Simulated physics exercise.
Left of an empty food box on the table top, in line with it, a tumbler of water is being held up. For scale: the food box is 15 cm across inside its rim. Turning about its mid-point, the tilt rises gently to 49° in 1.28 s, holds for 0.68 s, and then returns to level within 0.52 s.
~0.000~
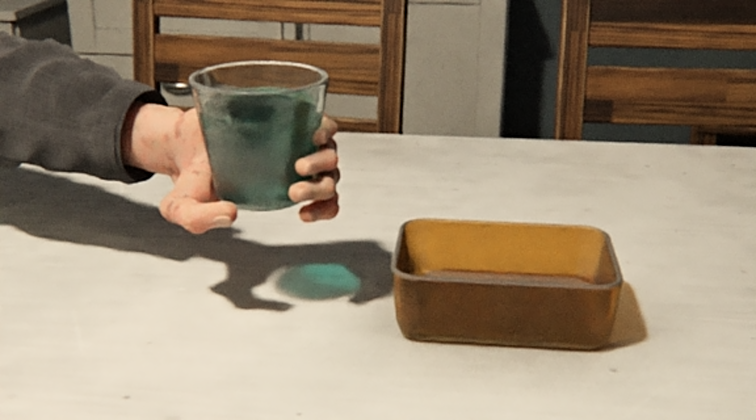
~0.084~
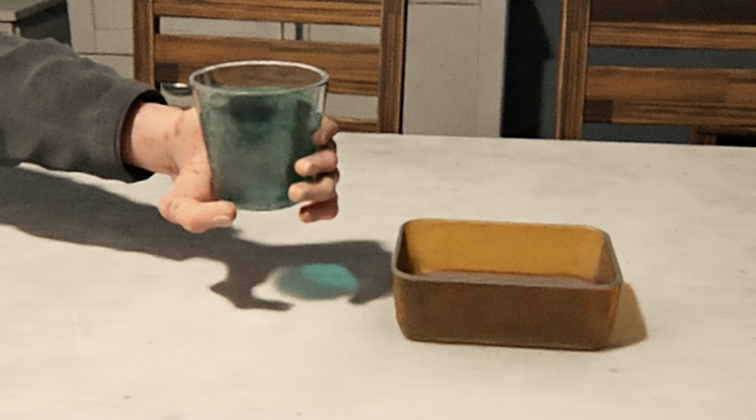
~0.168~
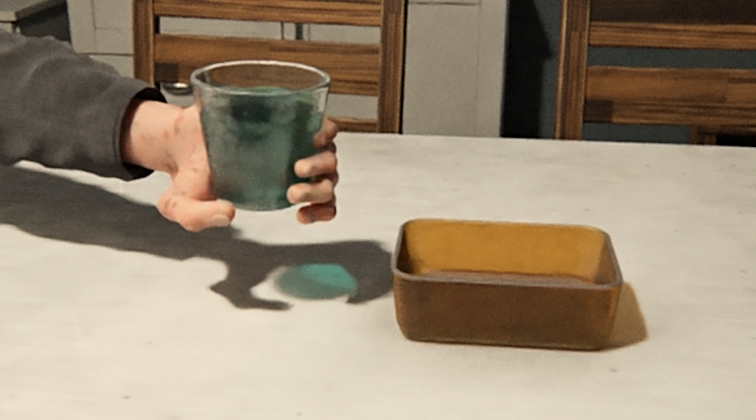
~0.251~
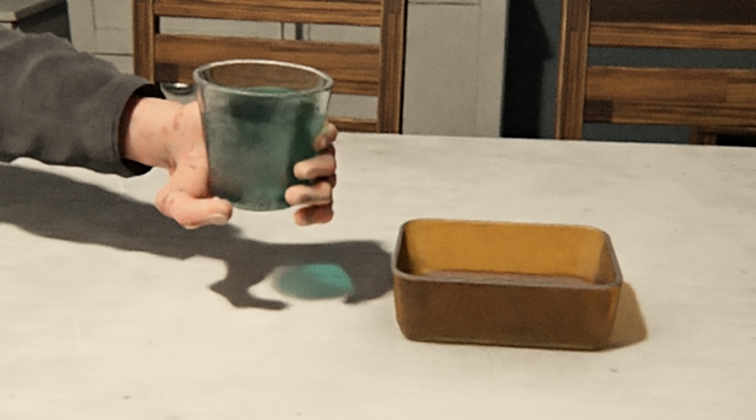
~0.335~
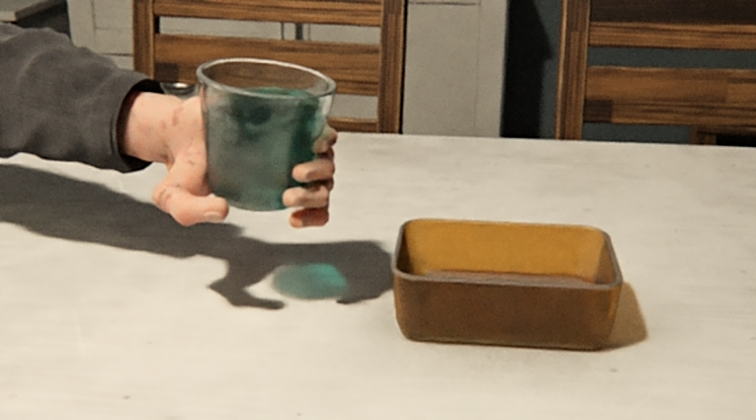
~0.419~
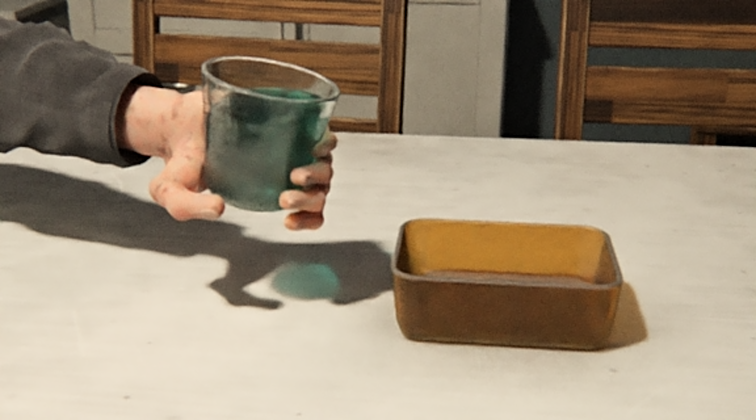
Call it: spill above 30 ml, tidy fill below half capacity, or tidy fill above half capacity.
Spill.
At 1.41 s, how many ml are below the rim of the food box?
Near 30 ml, more or less.
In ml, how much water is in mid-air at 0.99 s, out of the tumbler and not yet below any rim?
Estimate: Some 20 ml.
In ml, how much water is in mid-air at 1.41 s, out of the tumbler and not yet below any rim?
15 ml, more or less.
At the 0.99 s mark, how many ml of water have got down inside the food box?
I'd put it around 0 ml.
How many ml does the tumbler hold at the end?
About 170 ml.
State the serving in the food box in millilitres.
Volume: Approx. 30 ml.
Then, 0.99 s in, the tilt is 43° and the food box has 0 ml, the tumbler 250 ml, and 5 ml is on the table top.
Then, 1.41 s in, the tilt is 49° and the food box has 30 ml, the tumbler 190 ml, and 35 ml is on the table top.
Then, 1.85 s in, the tilt is 49° and the food box has 35 ml, the tumbler 170 ml, and 65 ml is on the table top.
Then, 2.32 s in, the tilt is 10° and the food box has 35 ml, the tumbler 165 ml, and 75 ml is on the table top.
Finally, the food box has 35 ml, the tumbler 165 ml, and 75 ml is on the table top.
